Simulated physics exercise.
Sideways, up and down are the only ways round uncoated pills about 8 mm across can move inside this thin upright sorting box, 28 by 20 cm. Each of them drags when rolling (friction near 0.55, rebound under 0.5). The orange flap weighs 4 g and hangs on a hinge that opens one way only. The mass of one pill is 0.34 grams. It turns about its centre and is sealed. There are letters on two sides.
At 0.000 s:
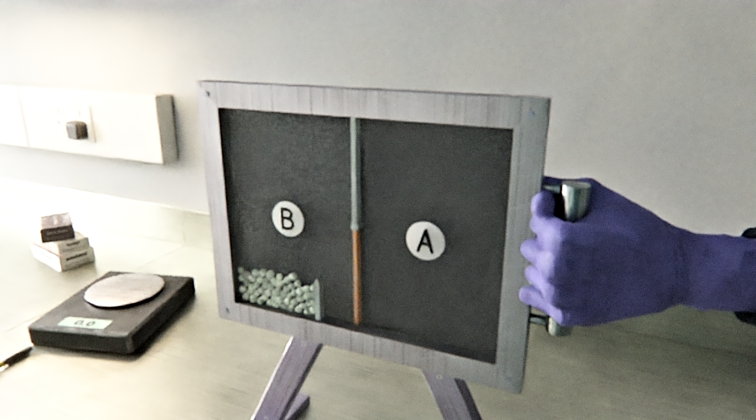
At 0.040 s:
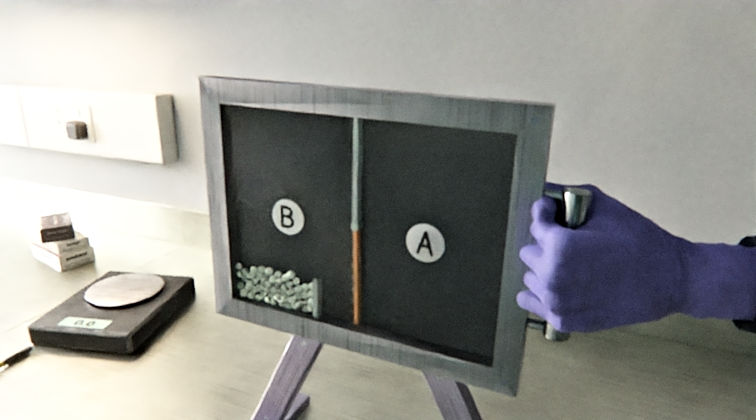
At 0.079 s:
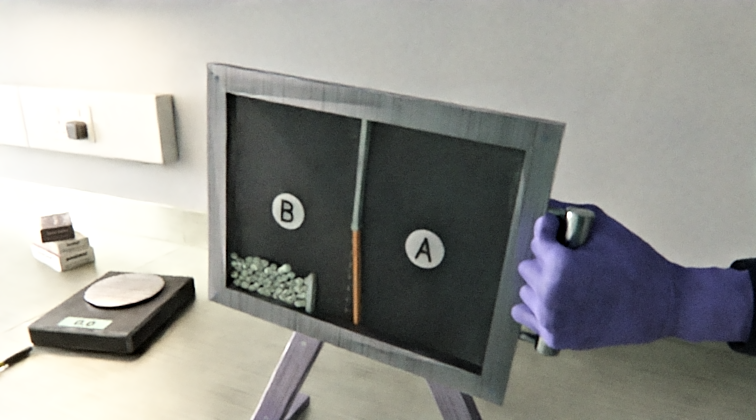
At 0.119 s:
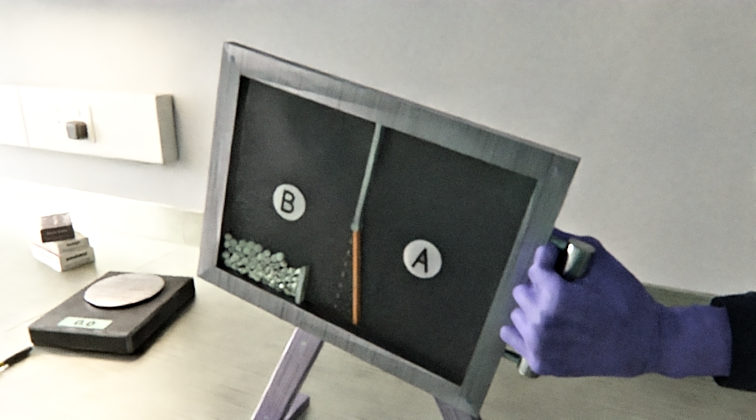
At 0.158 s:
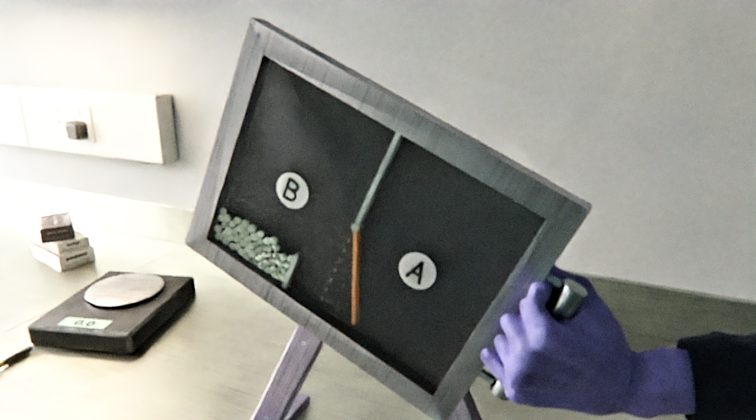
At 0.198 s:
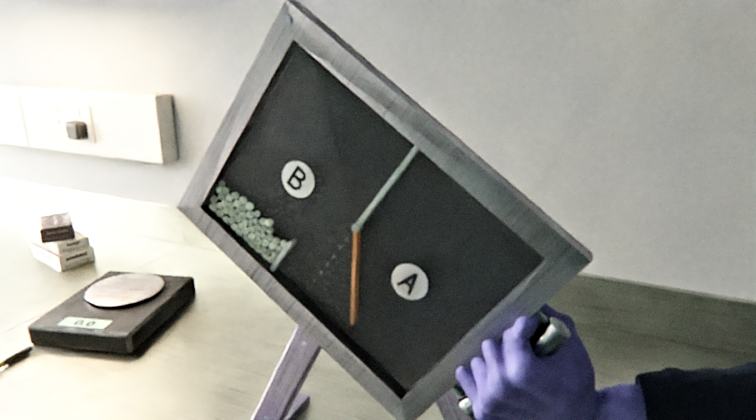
A purple-gloved hand at the right grips the handle of a thin, upright grey-framed box with a dark interior, seen from the front on a pale laboratory bench beside a black scale. Small whitish pills lie piled at the lower left beneath label B, while an orange flap hangs below a grey divider near label A. The hand turns the box steadily clockwise, its right side lowering and the flap staying upright, while the camera stays still.
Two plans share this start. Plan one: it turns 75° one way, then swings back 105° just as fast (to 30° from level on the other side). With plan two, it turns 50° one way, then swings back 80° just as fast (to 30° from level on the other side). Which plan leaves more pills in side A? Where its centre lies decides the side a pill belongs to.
My pick would be the initial plan.
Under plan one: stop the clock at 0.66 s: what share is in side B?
70 per cent.
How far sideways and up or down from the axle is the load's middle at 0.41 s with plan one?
Position estimate: Left 9 cm, above 6 cm.
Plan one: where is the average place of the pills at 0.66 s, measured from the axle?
The middle sits around 4 cm left of it and 7 cm below it.
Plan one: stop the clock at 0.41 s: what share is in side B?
About 100 %.
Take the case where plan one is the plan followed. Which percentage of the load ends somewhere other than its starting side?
Around 30 percent.
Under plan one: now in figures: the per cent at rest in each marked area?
Final shares are side A at 30 and side B at 70.
Plan one. After 0.41 s, it stands 75° clockwise; the pills' middle is 9 cm left of and 6 cm above the centre; B 100 %; orange flap open 73°.
After 0.66 s, it stands 23° clockwise; the pills' middle is 4 cm left of and 7 cm below the centre; A 30 %, B 70 %; orange flap open 32°.
After 0.92 s, it stands 30° anticlockwise; the pills' middle is 3 cm right of and 8 cm below the centre; A 35 %, B 65 %; orange flap open 5°.
All still by 1.6 s, it stands 30° anticlockwise; A 30 %, B 70 %; orange flap shut.
Plan two would end with A 0 %, B 100 %.
